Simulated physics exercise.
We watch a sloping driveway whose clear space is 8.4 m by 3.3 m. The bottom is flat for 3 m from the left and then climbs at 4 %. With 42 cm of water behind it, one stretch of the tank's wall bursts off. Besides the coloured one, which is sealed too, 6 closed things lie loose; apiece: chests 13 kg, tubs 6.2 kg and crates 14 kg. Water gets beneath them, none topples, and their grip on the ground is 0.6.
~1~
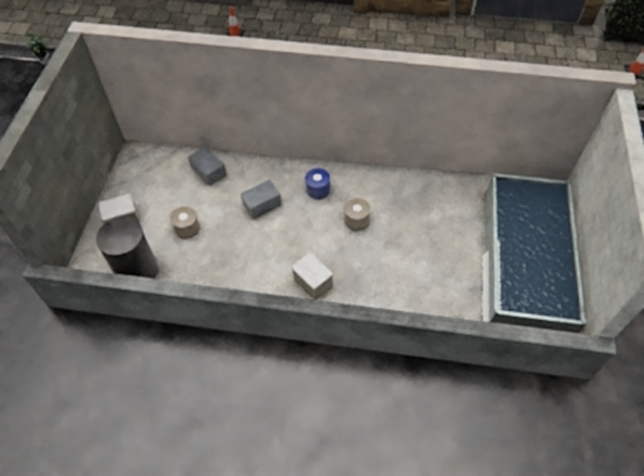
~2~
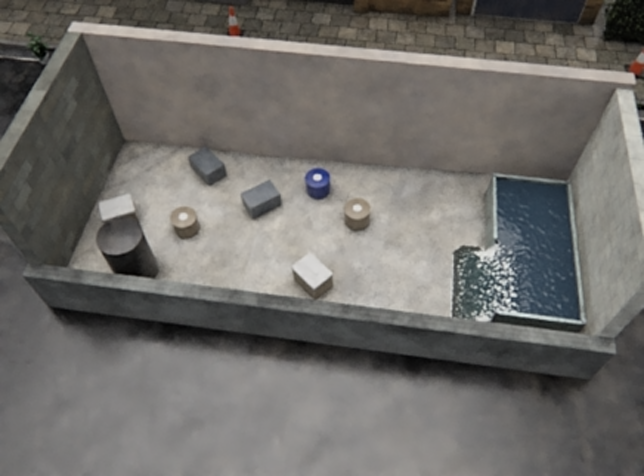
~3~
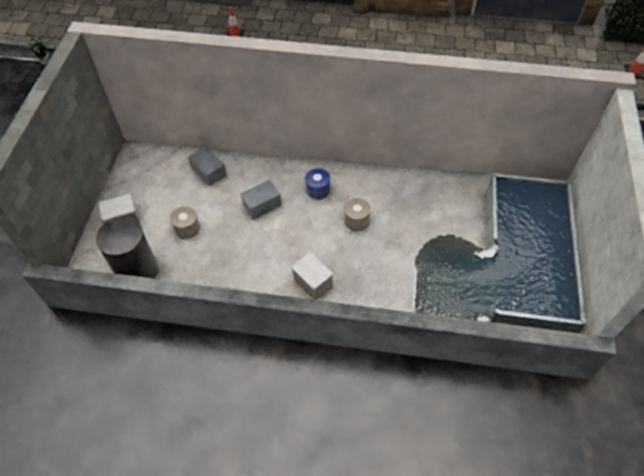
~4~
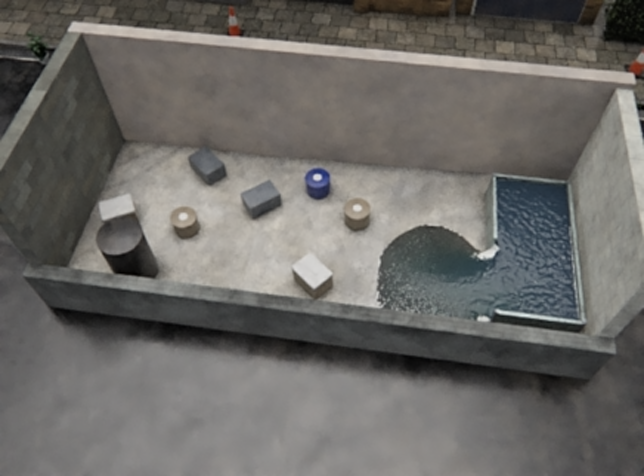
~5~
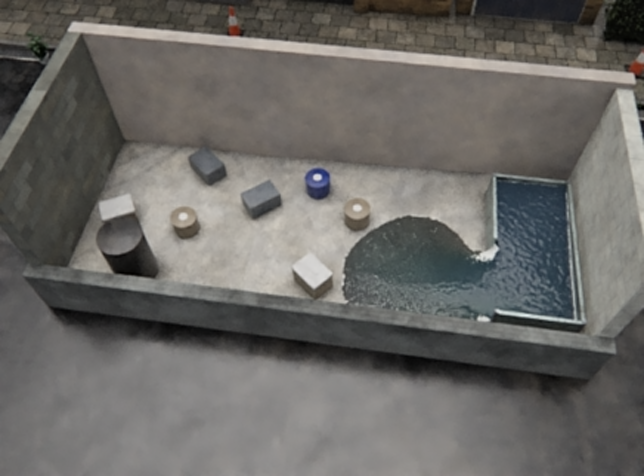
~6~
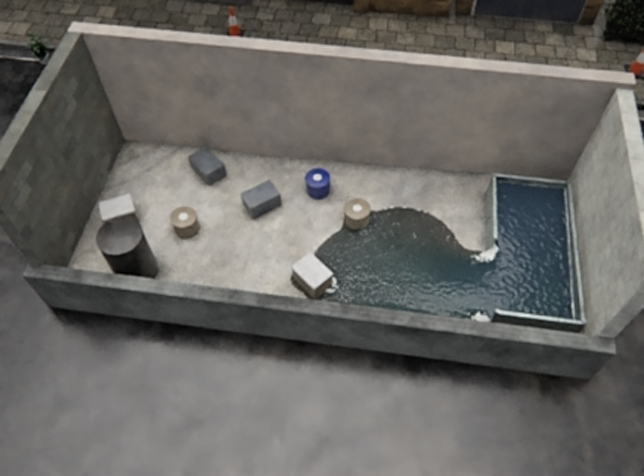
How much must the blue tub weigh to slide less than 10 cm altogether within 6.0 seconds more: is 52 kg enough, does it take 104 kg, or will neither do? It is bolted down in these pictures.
For it, the smaller load will do.
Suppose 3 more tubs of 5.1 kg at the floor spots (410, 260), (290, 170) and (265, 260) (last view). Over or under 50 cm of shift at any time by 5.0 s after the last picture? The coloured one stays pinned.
In that order: Past it, under, past it.
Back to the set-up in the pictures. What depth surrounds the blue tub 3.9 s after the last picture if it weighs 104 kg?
Roughly 2 cm.
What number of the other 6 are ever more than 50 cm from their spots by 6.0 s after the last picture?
That makes 6.
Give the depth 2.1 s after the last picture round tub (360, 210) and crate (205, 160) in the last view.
Roughly 2 and 0 cm.
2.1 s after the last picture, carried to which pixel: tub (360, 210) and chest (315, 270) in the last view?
Near (333, 193) and (142, 219).
Then, 0.4 s after the last picture the blue tub would be 0 cm from its start with 52 kg and 0 cm from its start with 104 kg; 0 cm of water round it then.
Then, 2.1 s after the last picture the blue tub would be 0 cm from its start with 52 kg and 0 cm from its start with 104 kg; 1 cm of water round it then.
Then, 3.9 s after the last picture the blue tub would be 0 cm from its start with 52 kg and 0 cm from its start with 104 kg; 2 cm of water round it then.
Then, 6.0 s after the last picture the blue tub would be 0 cm from its start with 52 kg and 0 cm from its start with 104 kg; 6 cm of water round it then.
